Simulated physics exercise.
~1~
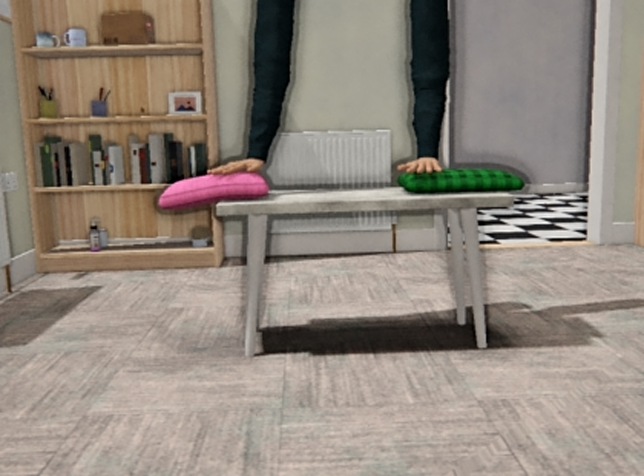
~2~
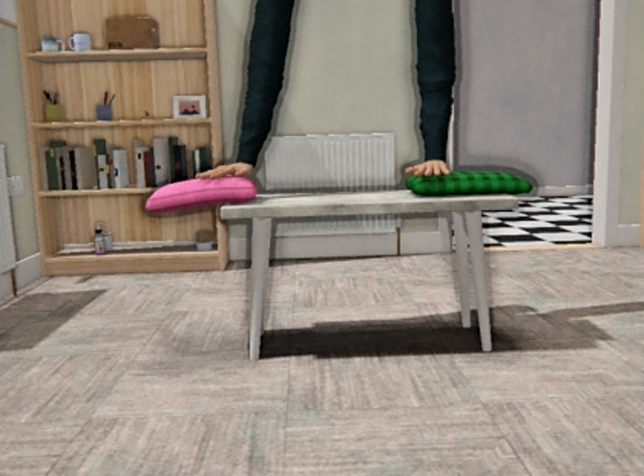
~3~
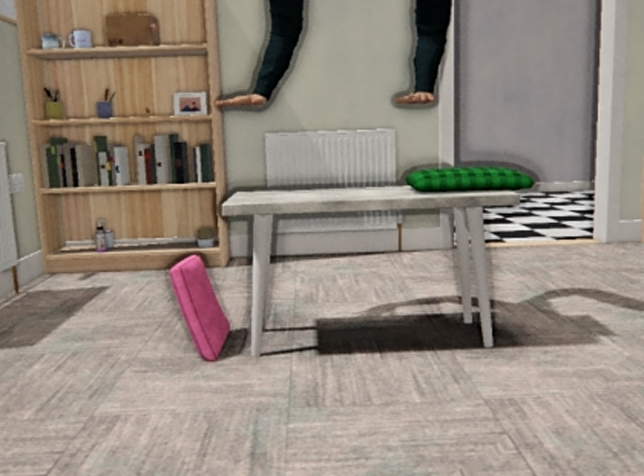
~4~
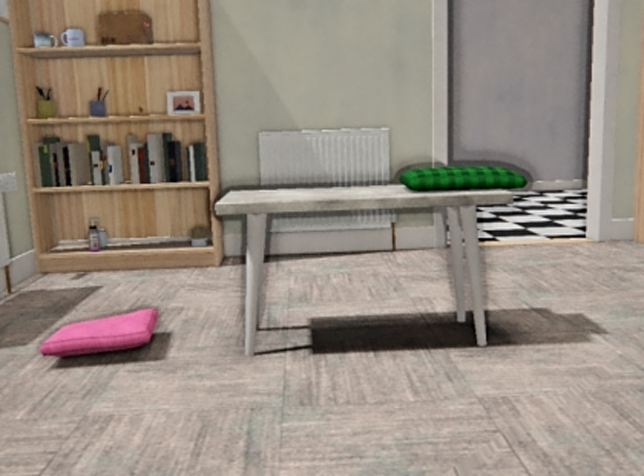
The clip shows two hands resting on a pink cushion and a soft green item at opposite ends of a short table. After the hands let go and lift away, the cushion tips off the left end and lands flat on the floor, while the green item stays on top.
